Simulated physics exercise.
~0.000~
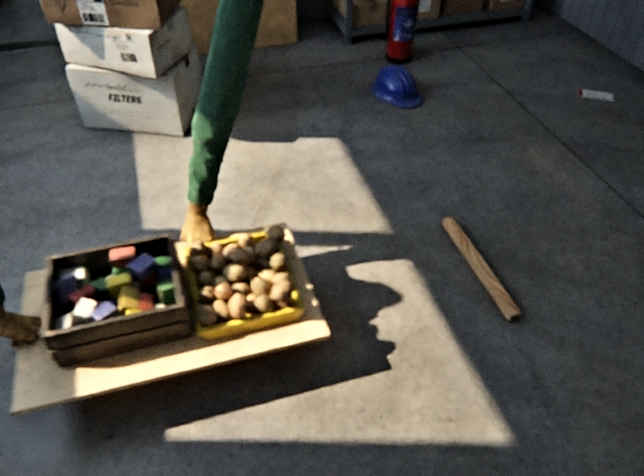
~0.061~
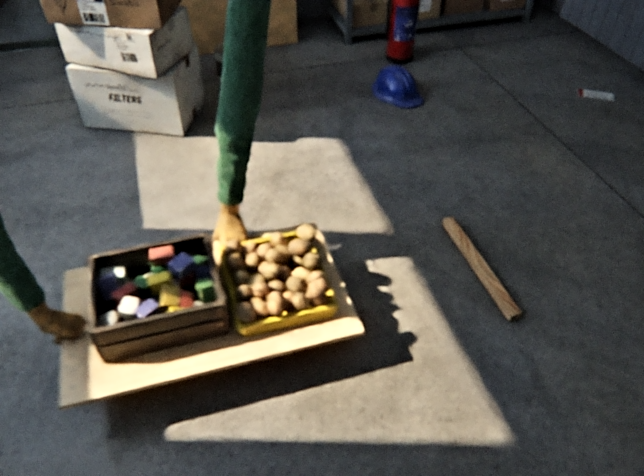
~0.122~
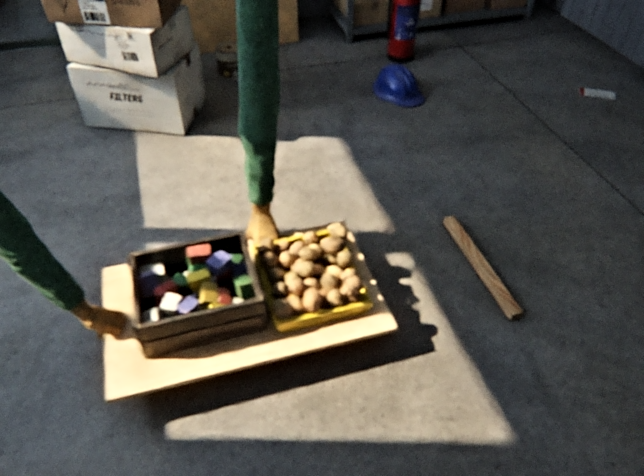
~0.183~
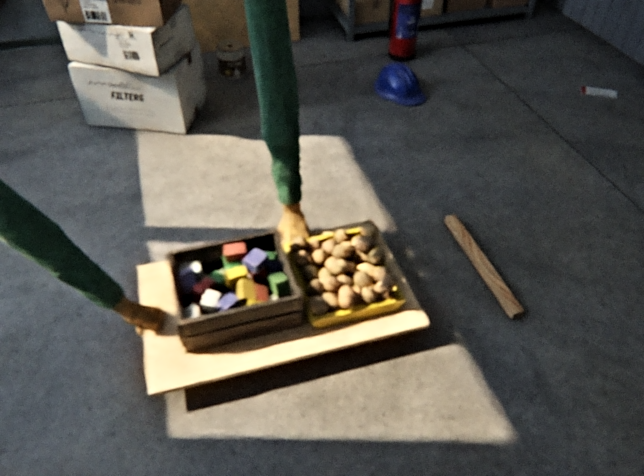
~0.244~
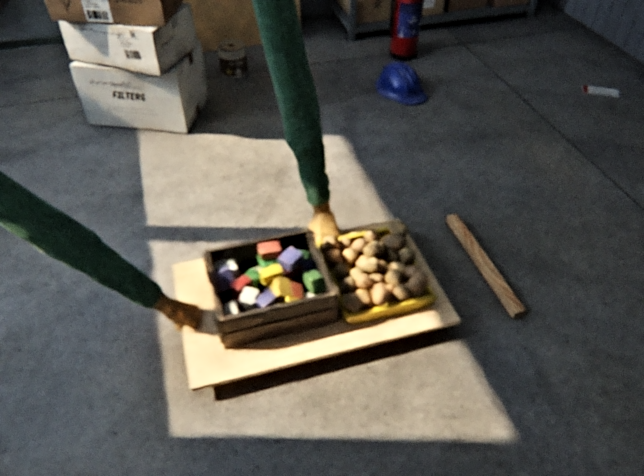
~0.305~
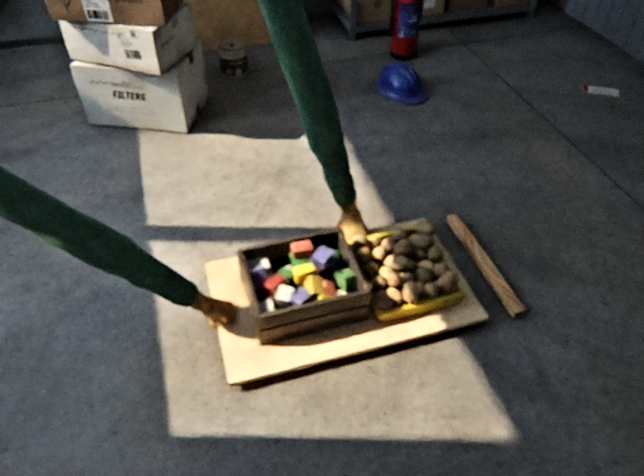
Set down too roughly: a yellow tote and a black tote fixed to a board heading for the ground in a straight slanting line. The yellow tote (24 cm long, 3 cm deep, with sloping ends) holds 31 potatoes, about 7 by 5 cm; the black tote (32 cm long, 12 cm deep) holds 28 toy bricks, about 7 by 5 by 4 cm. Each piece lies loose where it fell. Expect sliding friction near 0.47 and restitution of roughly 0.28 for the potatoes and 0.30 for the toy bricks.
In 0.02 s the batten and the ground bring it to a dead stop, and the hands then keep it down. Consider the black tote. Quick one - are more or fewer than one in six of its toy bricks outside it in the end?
Fewer.
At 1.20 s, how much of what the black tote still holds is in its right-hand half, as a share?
60 percent, give or take.
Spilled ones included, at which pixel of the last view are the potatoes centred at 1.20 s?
Somewhere around pixel (450, 268).
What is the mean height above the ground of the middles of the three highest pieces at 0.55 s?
Close to 14 cm, on average.
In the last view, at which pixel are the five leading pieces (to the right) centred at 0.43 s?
Near (482, 248) in pixels.
After 0.35 s, touchdown against the batten.
After 0.43 s, 4 of 31 out of the yellow tote and 0 of 28 out of the black tote.
After 0.55 s, 8 of 31 out of the yellow tote and 0 of 28 out of the black tote.
After 0.77 s, 9 of 31 out of the yellow tote and 0 of 28 out of the black tote.
When it is over (at 1.20 s), 9 of 31 out of the yellow tote and 0 of 28 out of the black tote. Asked share, 0 of 28, 0 per cent.
